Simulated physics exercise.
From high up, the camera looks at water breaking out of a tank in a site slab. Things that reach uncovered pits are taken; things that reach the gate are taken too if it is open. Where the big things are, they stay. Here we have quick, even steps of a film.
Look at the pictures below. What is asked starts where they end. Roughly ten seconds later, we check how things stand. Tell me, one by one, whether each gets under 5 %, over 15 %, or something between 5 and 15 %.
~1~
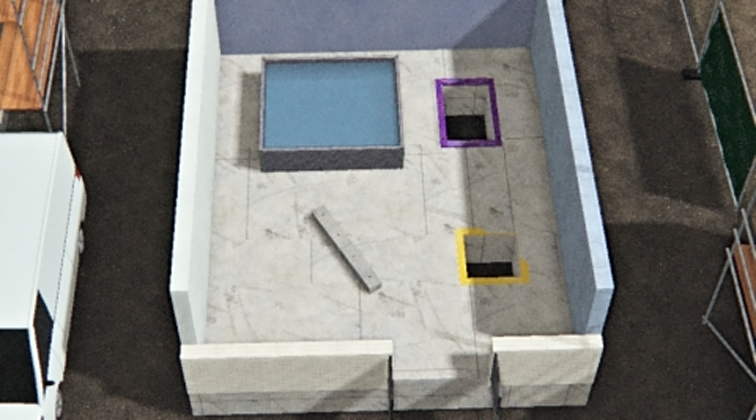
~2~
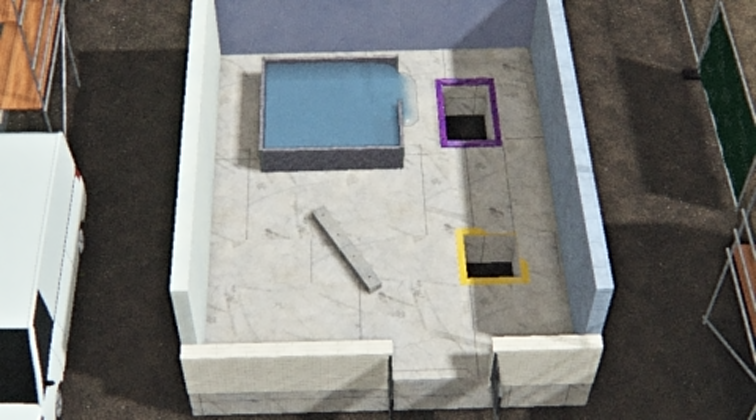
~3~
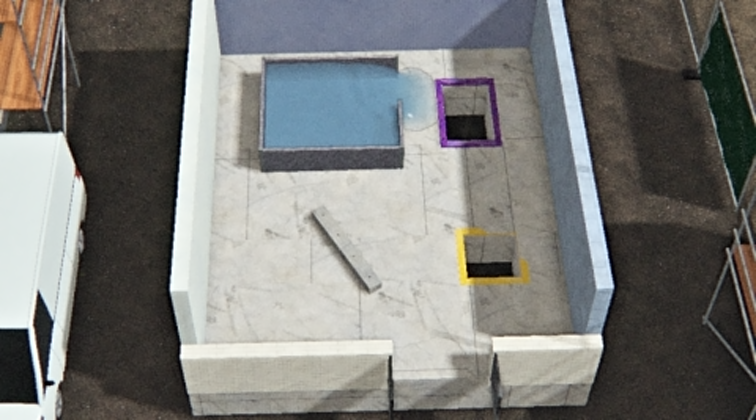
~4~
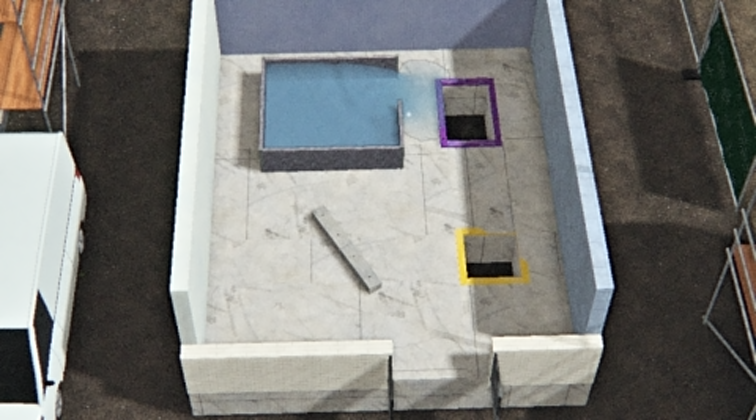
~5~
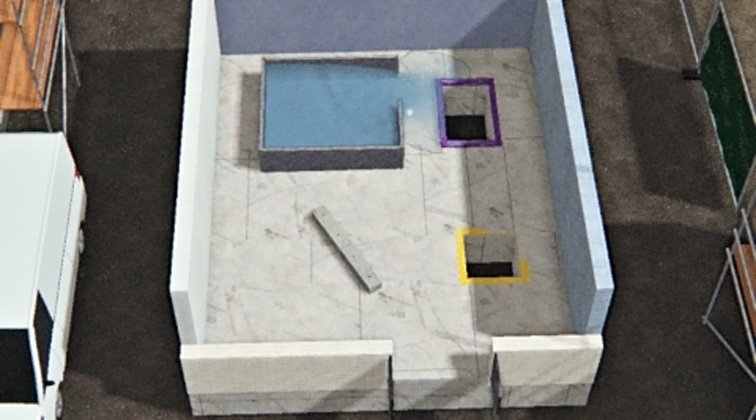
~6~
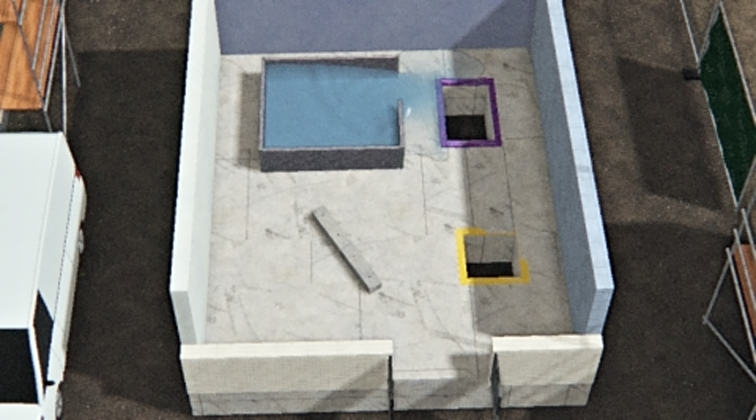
One by one: The gate gets under 5 %; the yellow pit gets between 5 and 15 %; the purple pit gets over 15 %.
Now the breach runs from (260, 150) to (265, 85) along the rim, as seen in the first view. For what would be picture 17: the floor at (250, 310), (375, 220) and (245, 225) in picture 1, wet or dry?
First point swamped, second point spared, third point swamped.
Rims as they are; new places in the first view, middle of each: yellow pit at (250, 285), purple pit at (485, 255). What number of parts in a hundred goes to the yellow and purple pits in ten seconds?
Roughly, in per cent: Yellow 0, purple 15.
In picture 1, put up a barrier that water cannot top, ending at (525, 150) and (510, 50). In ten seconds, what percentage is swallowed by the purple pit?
Result, purple pit: Some 45 percent of the total.
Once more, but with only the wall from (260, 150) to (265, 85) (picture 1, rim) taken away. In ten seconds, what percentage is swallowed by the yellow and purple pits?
Parts in a hundred: Yellow 10, purple 2.
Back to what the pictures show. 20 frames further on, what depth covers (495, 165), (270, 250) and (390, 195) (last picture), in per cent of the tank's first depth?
Going in order, roughly 4, 0 and 2 %.
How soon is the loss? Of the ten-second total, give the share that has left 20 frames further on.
I'd say about 55 per cent.
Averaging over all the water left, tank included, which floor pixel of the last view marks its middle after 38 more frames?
I'd say around (384, 130).
A moment on, water covers 10 % of the floor; the gate 0 %, the yellow pit 0 %, the purple pit 8 %.
Next, water covers 10 % of the floor; the gate 0 %, the yellow pit 0 %, the purple pit 16 %.
Then, water covers 20 % of the floor; the gate 0 %, the yellow pit 0 %, the purple pit 25 %.
Later, water covers 40 % of the floor; the gate 0 %, the yellow pit 3 %, the purple pit 35 %.
In the end, water covers 60 % of the floor; the gate 1 %, the yellow pit 7 %, the purple pit 40 %.
